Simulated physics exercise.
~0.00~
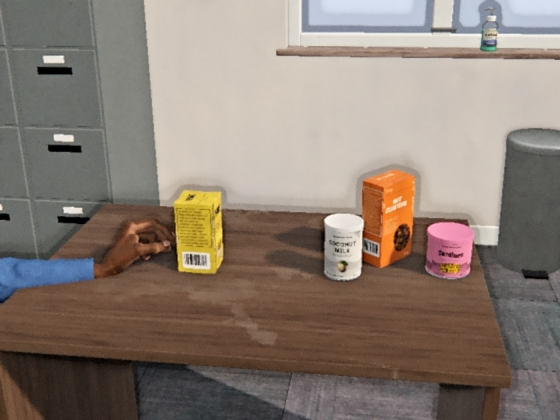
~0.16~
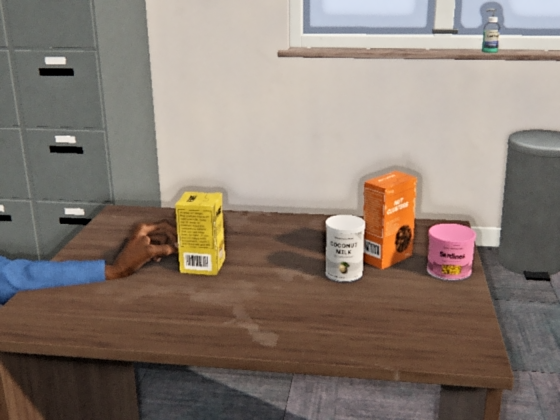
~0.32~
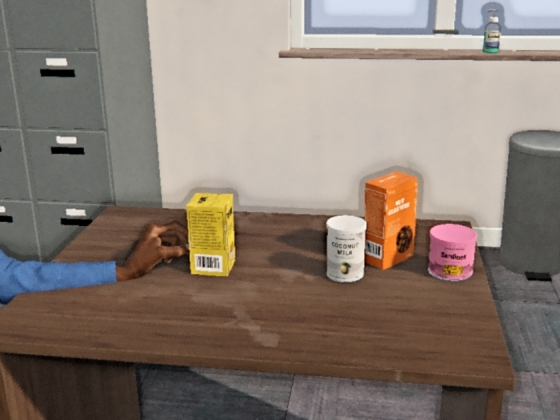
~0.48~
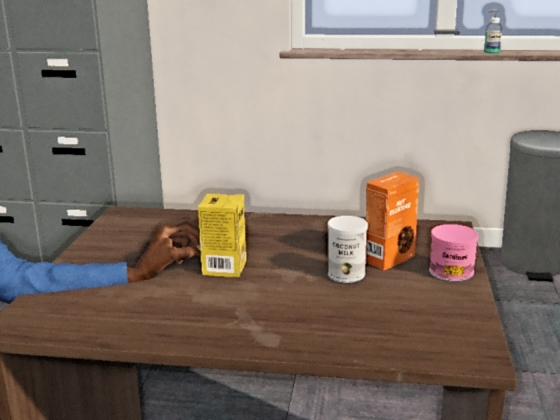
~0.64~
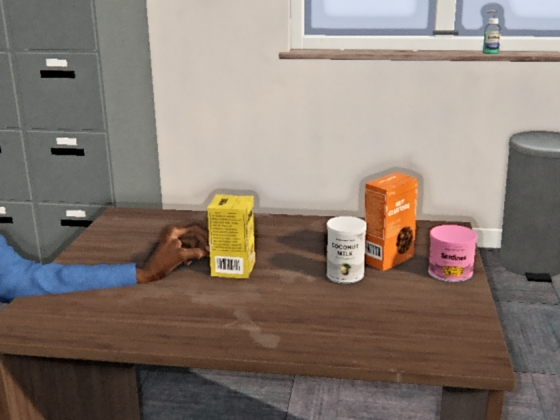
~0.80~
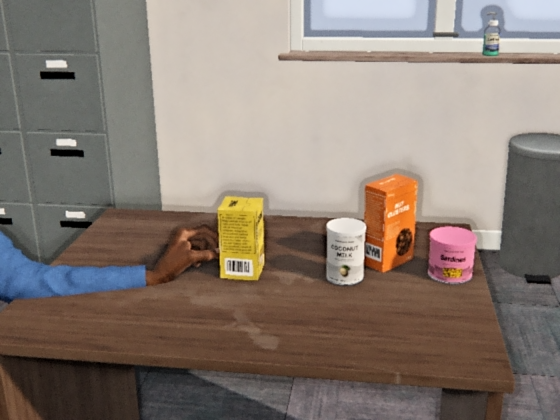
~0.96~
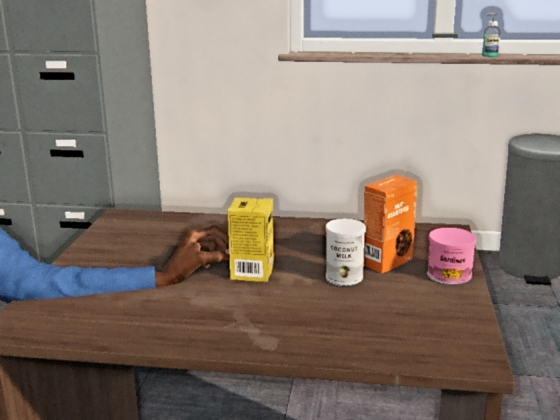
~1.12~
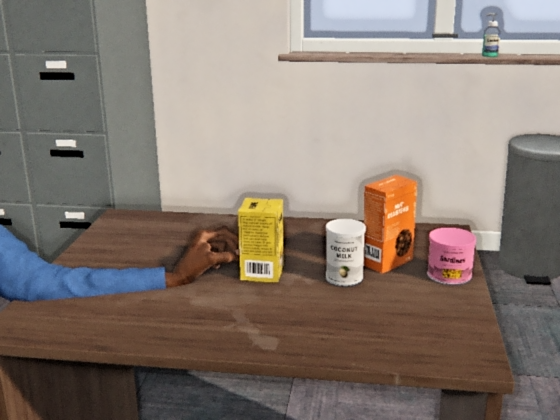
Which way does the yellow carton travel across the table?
It slides to the right, toward the white tin, with the hand following behind it.
A yellow carton stands toward the left of a dark wooden table, with a hand in a blue sleeve reaching in beside it from the left. The slightly swaying view looks across the table in a room with grey drawers, a window and a grey bin behind. To the right stand a white tin, an orange packet and a pink tin. The fingers meet the carton and push it slowly to the right across the tabletop. It slides along upright, and ends still standing, closer to the white tin, while the other items stay put.
